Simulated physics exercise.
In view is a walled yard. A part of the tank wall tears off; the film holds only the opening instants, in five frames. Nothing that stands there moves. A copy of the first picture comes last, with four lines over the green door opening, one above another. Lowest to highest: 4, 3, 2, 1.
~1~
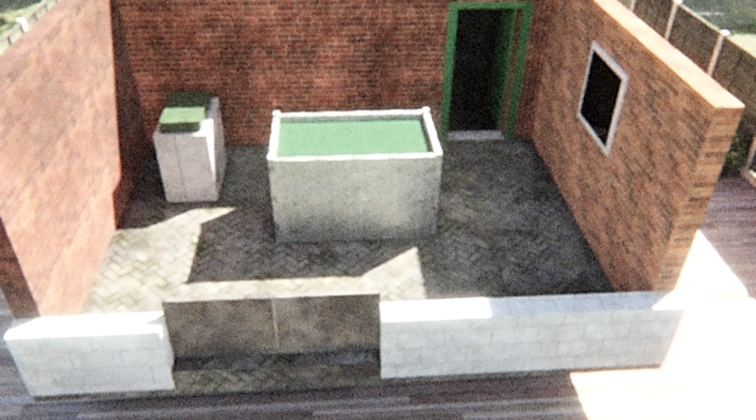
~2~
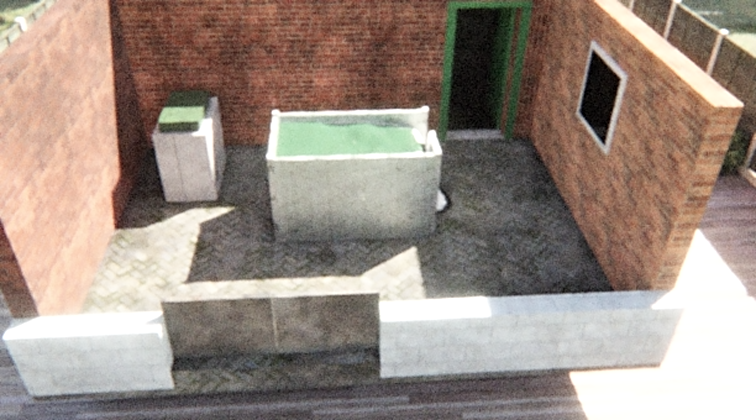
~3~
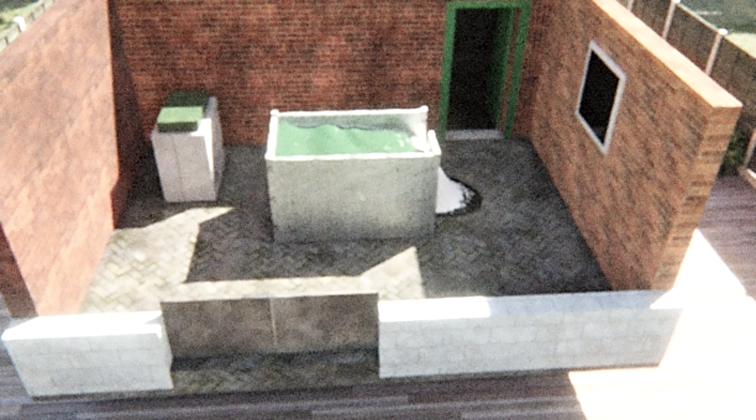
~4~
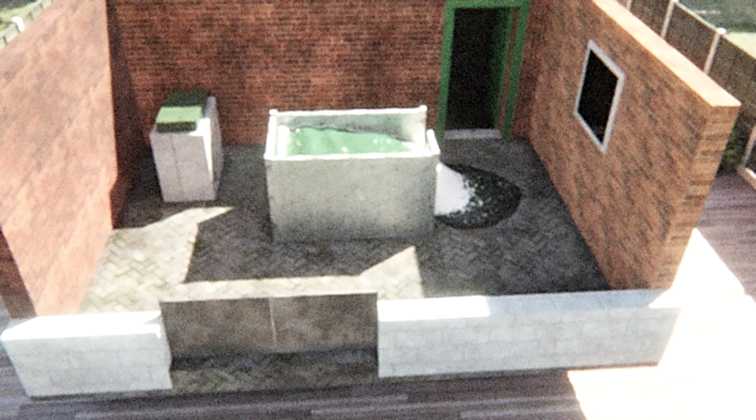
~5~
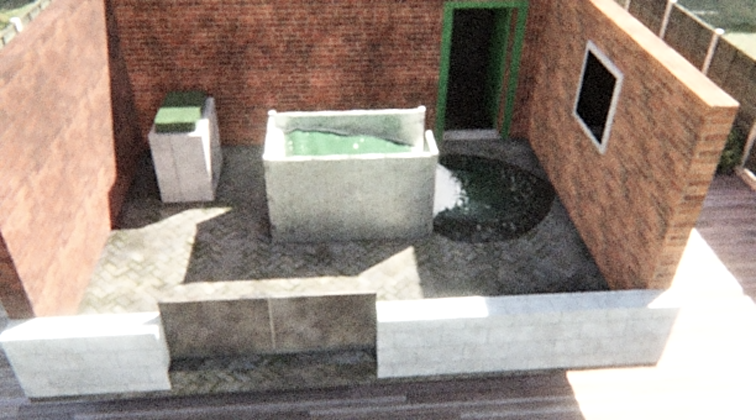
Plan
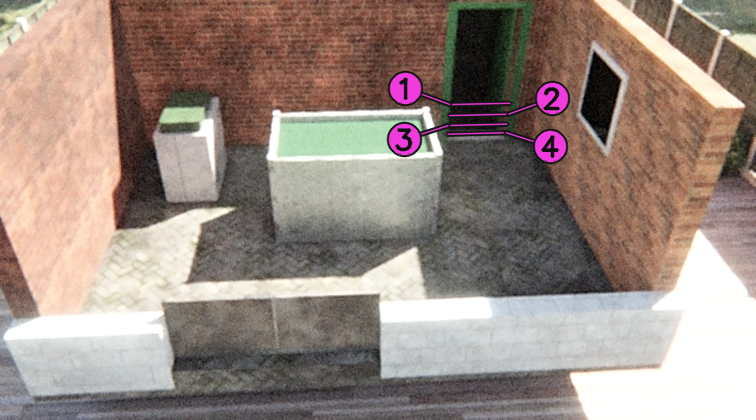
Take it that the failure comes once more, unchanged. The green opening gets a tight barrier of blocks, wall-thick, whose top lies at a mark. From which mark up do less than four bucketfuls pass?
Use line 3.
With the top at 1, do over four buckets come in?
No.
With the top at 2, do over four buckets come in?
No, that is safe.
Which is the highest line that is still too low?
It is 4.
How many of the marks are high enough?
Three.
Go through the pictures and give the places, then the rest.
In the first picture, water in the tank at rest, its middle at (354, 140); foot of the green doorway at (476, 140); shut gate at (273, 304).
In the second picture, water covers 1 % of the ground, its front hidden from here.
In the third picture, front seen at (476, 200), 3 % of the ground wet.
In the fourth picture, front seen at (509, 185), 7 % of the ground wet.
In the fifth picture, front seen at (541, 182), 13 % of the ground wet.
On the marked copy, 1 at (480, 103); 2 at (478, 114); 3 at (477, 124); 4 at (476, 133); from the bottom up 4, 3, 2, 1.
With 1, nothing gets over.
With 2, nothing gets over.
With 3, a bucket or two gets in.
With 4, about 14 bucketfuls get in.
